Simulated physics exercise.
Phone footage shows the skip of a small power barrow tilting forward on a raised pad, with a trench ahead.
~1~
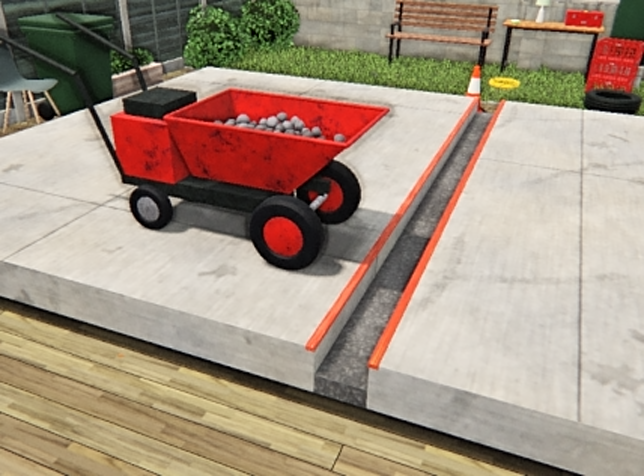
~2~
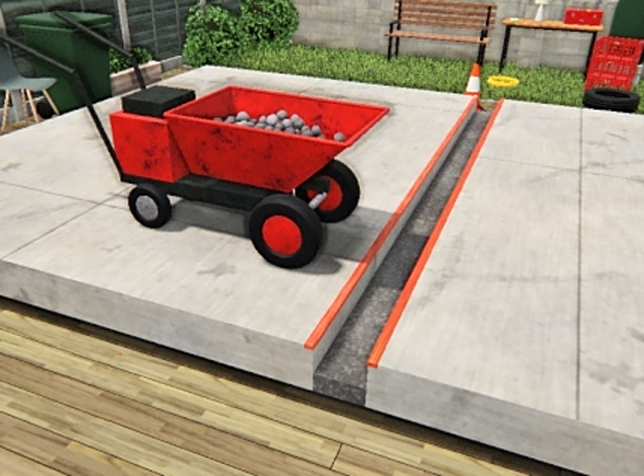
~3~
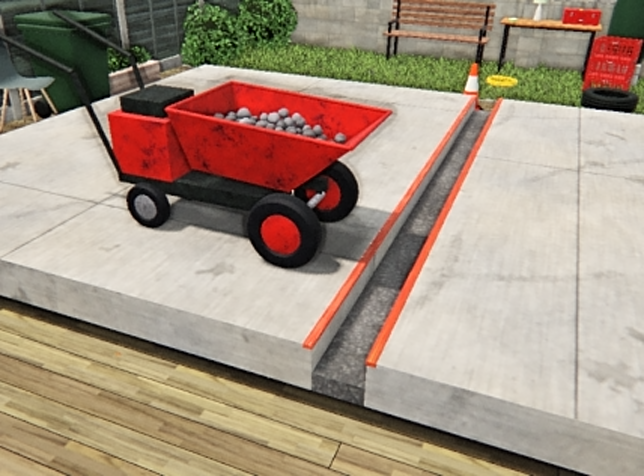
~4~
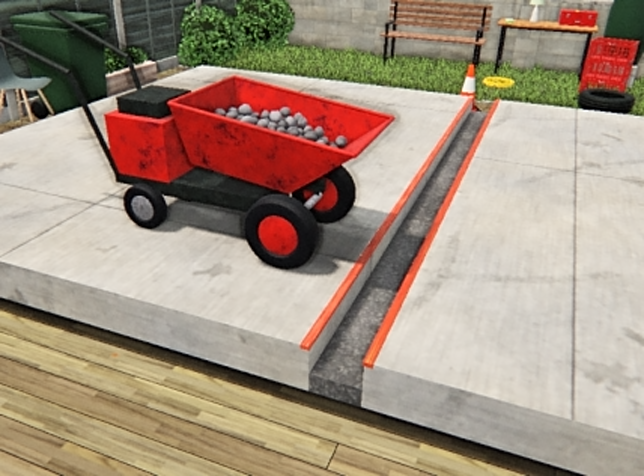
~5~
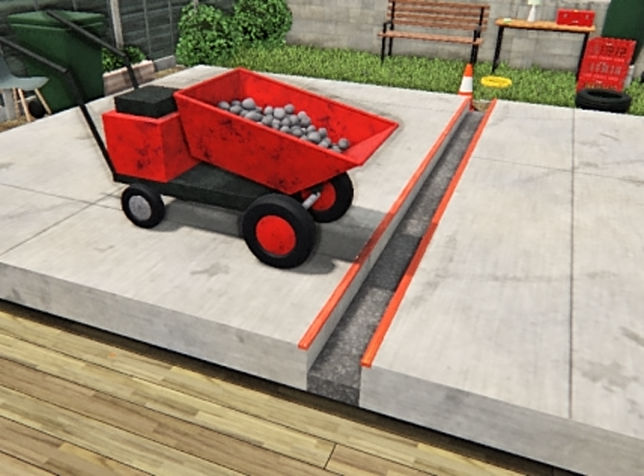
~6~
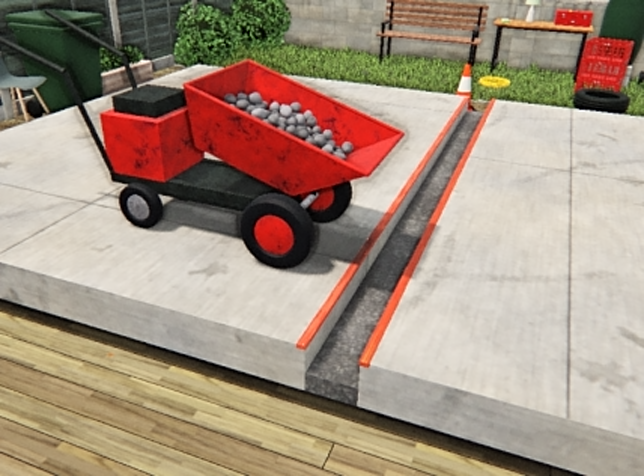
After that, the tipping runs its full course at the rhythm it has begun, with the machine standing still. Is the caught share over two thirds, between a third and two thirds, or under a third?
It is under a third.
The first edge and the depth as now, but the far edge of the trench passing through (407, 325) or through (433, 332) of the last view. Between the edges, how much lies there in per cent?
The first try gives 40 percent, then the second gives 70 percent.
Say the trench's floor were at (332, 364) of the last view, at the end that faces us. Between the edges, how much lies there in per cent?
I'd say roughly 0 in a hundred.
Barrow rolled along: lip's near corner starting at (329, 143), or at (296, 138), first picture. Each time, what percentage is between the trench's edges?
40 % and 70 %.
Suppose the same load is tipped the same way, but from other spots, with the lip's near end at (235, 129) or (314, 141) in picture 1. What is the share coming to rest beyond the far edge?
Result: Try 1 = 0 %, try 2 = 10 %.
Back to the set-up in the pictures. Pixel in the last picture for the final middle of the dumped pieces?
Somewhere around (447, 267) in the last picture.
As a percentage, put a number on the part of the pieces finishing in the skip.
40 %, about.
Soon after the last picture, skip tipped steeply; all in the skip.
A little later, skip tipped right over; about two thirds in the skip; a stray few in or heaped over the trench; about a third beyond it; a stray few falling.
Later still, skip tipped right over; about a third in the skip; a small part in or heaped over the trench; about half beyond it.
At rest, skip tipped right over; about a third in the skip; a small part in or heaped over the trench; about half beyond it.
